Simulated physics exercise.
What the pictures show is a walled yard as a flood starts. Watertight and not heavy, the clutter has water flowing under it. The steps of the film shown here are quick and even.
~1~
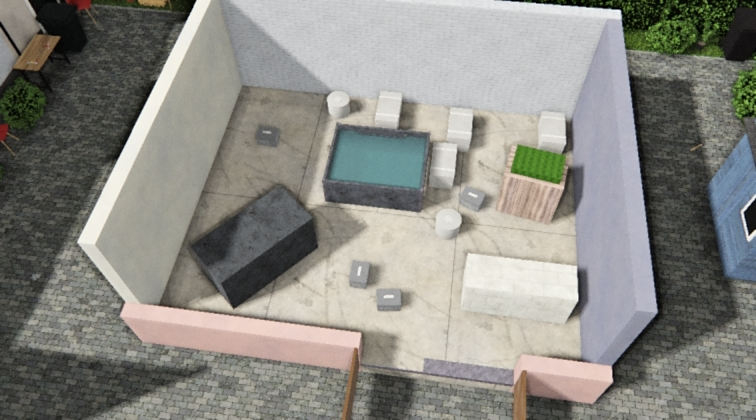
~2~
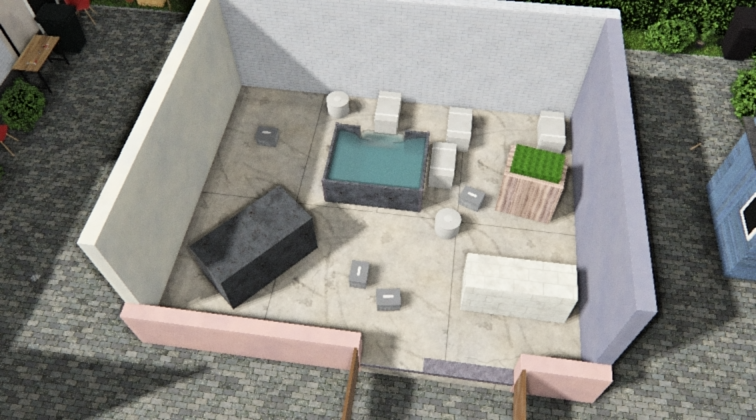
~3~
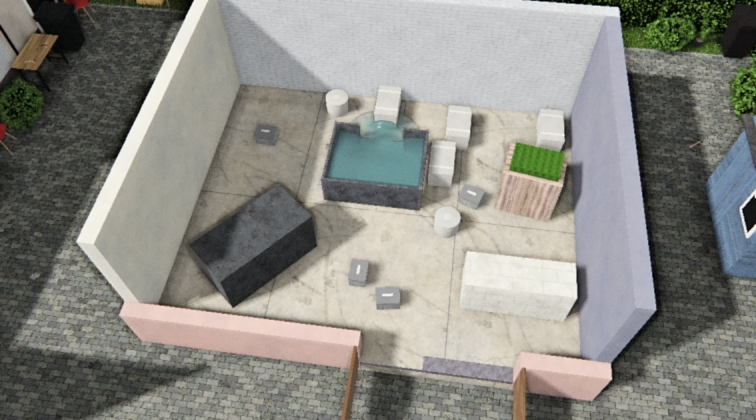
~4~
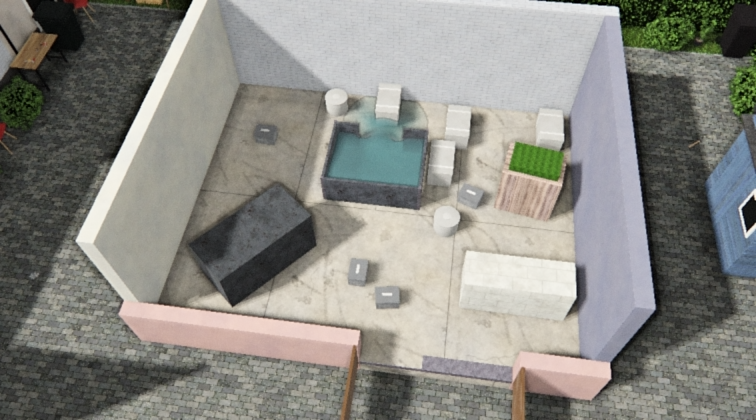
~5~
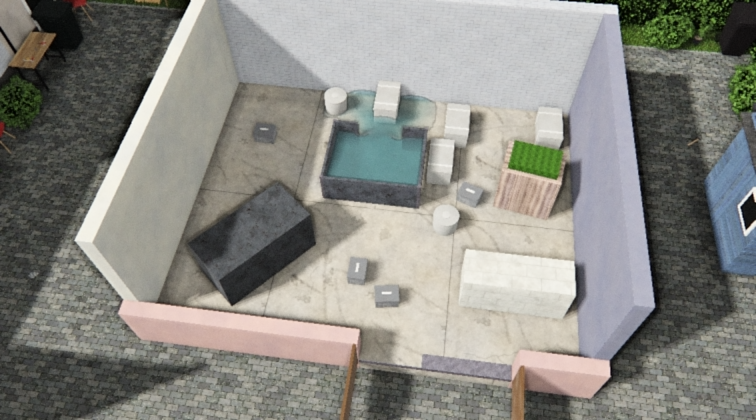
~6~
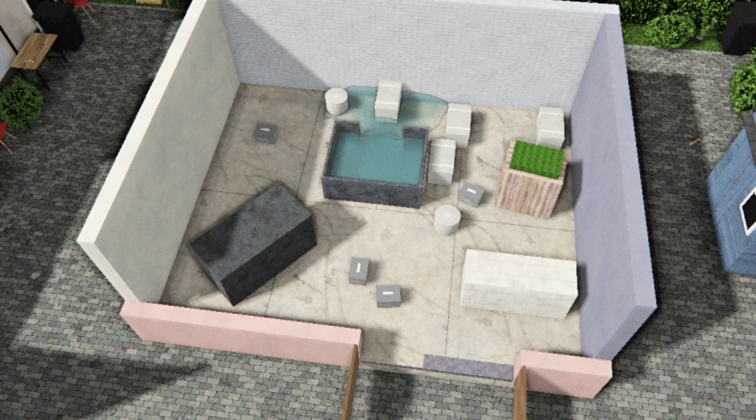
In a walled yard scattered with blocks and boxes, water poured over the back of a dark, raised pool and spread along the rear wall, while the things around it barely moved.
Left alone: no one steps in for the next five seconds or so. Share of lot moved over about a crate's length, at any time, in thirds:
Share: A third up to two thirds.
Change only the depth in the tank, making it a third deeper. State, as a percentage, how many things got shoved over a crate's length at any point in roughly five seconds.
Something like 50 percent.
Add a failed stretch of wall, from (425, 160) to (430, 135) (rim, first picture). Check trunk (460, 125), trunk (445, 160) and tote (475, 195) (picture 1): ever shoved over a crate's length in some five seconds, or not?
Travels that far, travels that far, travels that far.
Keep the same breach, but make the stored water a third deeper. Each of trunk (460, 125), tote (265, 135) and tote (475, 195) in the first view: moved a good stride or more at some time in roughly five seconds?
The first reached the mark, the second reached the mark, the third stopped before it.
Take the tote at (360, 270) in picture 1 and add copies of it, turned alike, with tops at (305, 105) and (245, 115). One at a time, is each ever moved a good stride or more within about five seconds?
Result, in sequence - displaced that far / displaced that far.
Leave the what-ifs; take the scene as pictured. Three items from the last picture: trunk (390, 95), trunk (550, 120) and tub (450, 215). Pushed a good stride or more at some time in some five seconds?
Per the list: First traveled a good way, second traveled a good way, third remained close.
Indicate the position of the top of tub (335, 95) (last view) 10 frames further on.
Close to (277, 116).
A moment on, 0 of 10 are well off their spots; 1 afloat.
Next, 1 of 10 are well off their spots; 2 afloat.
Later, 4 of 10 are well off their spots; 2 afloat.
In the end, 5 of 10 are well off their spots, and 5 have been at some point; 3 afloat.
